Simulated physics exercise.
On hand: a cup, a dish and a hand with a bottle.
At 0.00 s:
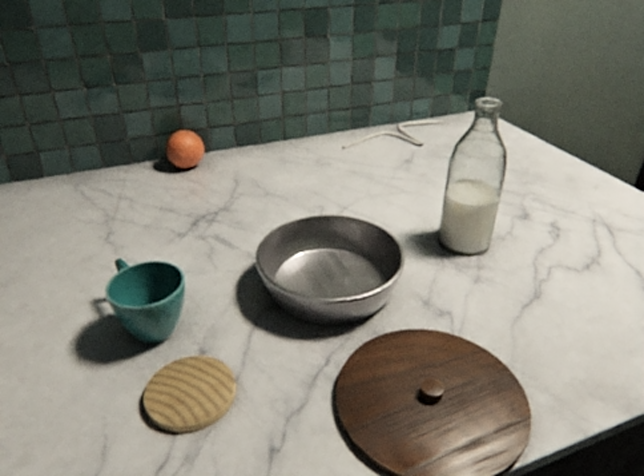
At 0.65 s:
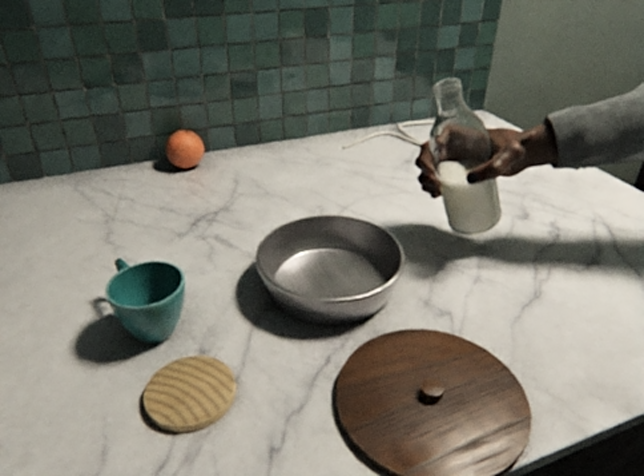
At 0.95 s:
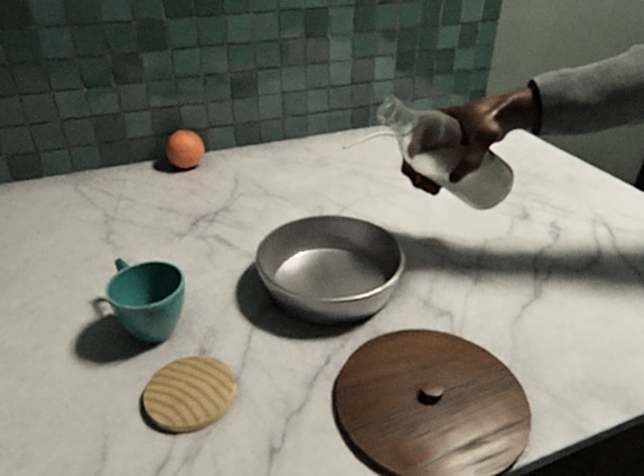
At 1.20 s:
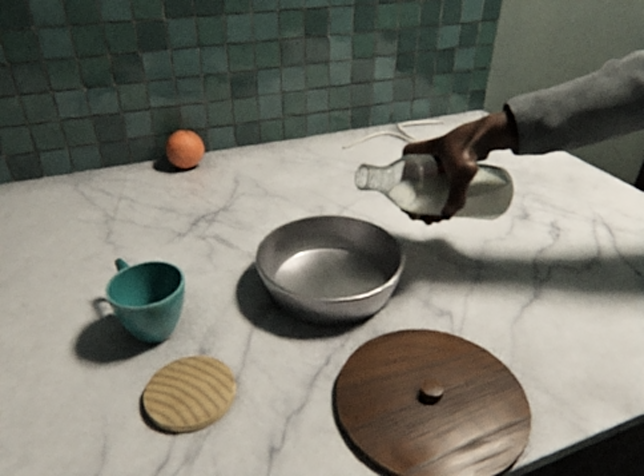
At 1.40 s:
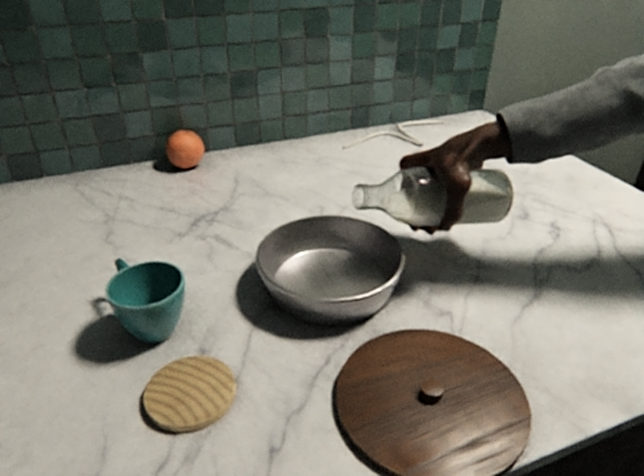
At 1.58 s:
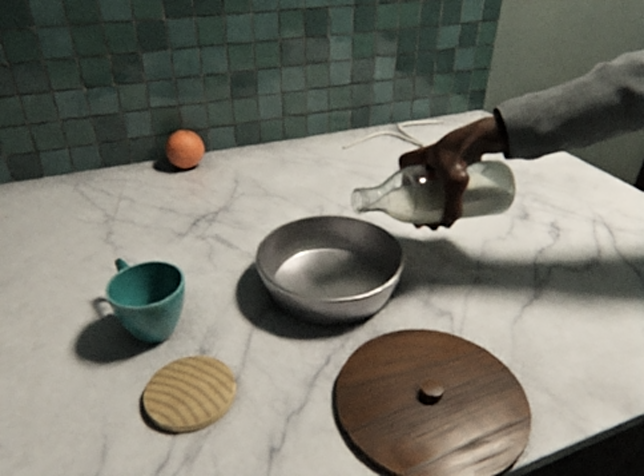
A hand in a grey sleeve lifted a glass bottle of milk from the right side of the marble counter and tilted it leftward until it lay nearly sideways above an empty metal bowl's edge.
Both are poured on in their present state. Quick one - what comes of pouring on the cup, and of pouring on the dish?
The cup gets filled. The dish gets filled.
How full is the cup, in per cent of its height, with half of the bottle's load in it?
Roughly 75 per cent of its height.
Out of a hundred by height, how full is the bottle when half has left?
I'd put the level around 20 percent of the height.
Around 2.3 s, the milk goes into the dish.
Around 3.2 s, the milk goes into the cup.
Around 4.6 s, the dish has its share inside; the cup has its share inside.
